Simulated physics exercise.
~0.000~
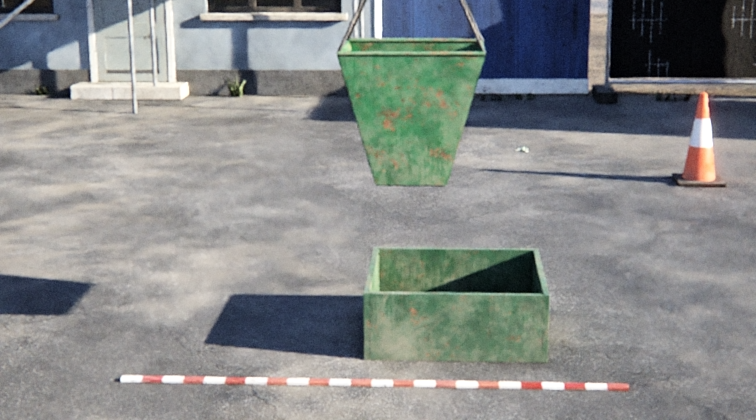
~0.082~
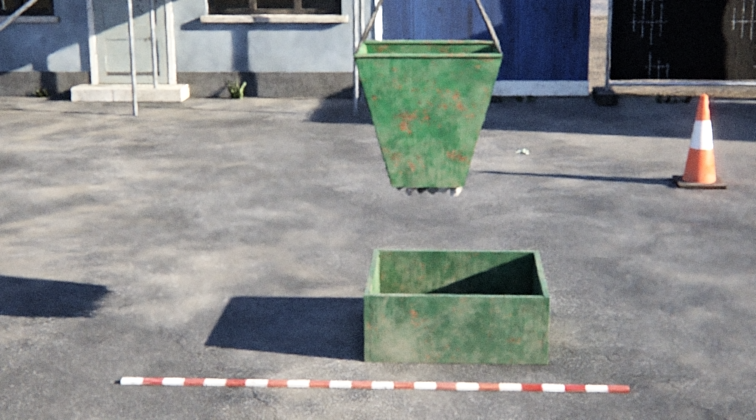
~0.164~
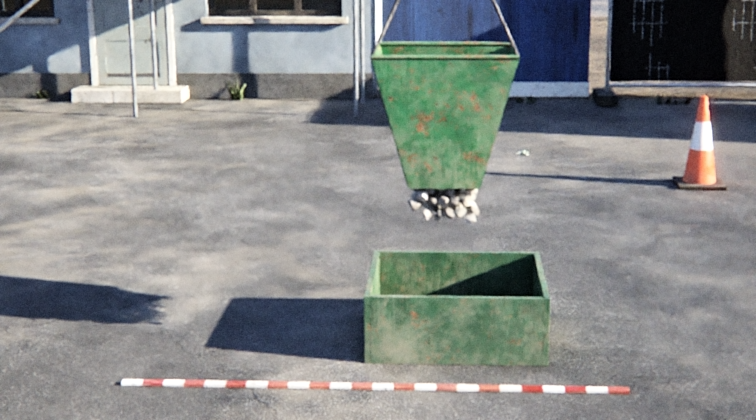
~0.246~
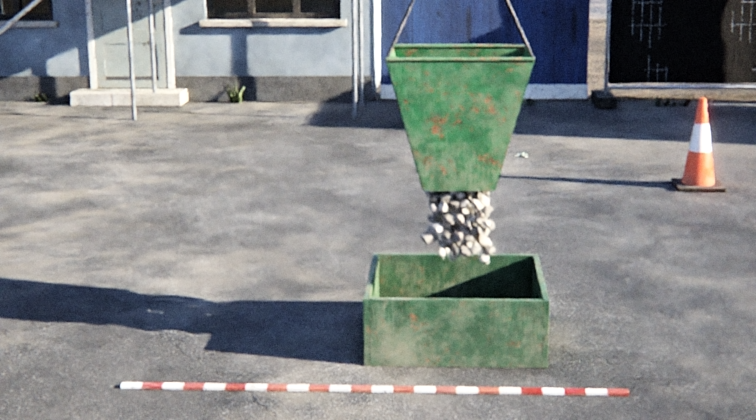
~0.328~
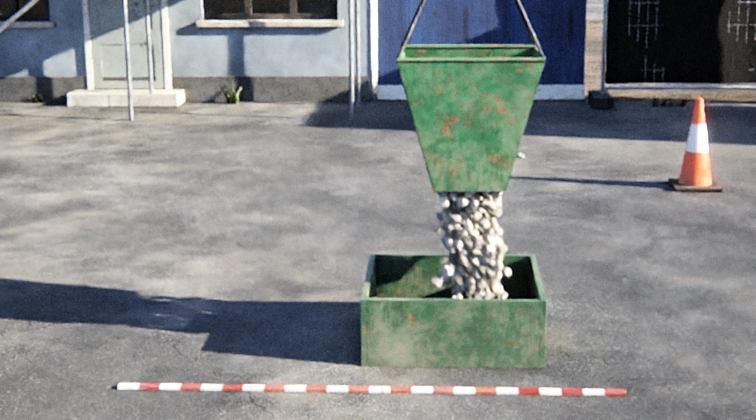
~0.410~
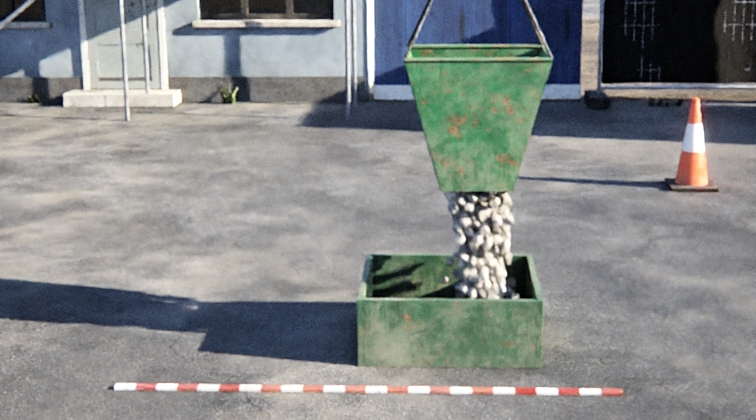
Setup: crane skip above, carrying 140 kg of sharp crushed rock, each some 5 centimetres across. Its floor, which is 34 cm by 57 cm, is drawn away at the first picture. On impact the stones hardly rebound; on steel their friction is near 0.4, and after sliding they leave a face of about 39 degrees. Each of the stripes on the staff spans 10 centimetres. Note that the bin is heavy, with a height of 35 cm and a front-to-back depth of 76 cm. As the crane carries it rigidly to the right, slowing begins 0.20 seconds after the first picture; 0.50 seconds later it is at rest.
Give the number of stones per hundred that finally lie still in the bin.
Some 98 per hundred.
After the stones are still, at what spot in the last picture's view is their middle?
Centre at rest: Around (482, 315).
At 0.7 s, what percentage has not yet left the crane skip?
Close to 0 per cent of the load.
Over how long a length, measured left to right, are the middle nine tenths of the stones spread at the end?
Spread, left to right, approx 70 cm.
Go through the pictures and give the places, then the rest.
In the first frame, the outlet is at (411, 175); nothing has dropped yet.
In the second frame, the outlet is at (427, 177); 6 % is out.
In the third frame, outlet at (444, 178), the stream shows down to (448, 209); 81 % still inside.
In the fourth frame, outlet at (459, 181), the stream shows down to (462, 248); 64 % still inside.
In the fifth frame, outlet at (469, 181), the stream shows down to (464, 268); 48 % still inside.
In the sixth frame, outlet at (477, 181), the stream shows down to (481, 265); 26 % still inside.
After 0.7 s, 0 % in the crane skip, 99 % falling or lying in the bin, 1 % falling or lying beside or right of the bin; the stones farthest right are at (539, 274).
After 1.1 s, 0 % in the crane skip, 98 % falling or lying in the bin, 2 % falling or lying beside or right of the bin; the stones farthest right are at (594, 338).
After 1.7 s, 0 % in the crane skip, 98 % falling or lying in the bin, 2 % falling or lying beside or right of the bin; the stones farthest right are at (598, 338).
After 2.6 s, 0 % in the crane skip, 98 % falling or lying in the bin, 2 % falling or lying beside or right of the bin; the stones farthest right are at (598, 338).
After 4.5 s, 0 % in the crane skip, 98 % in the bin, 2 % beside or right of the bin; the stones farthest right are at (598, 338).
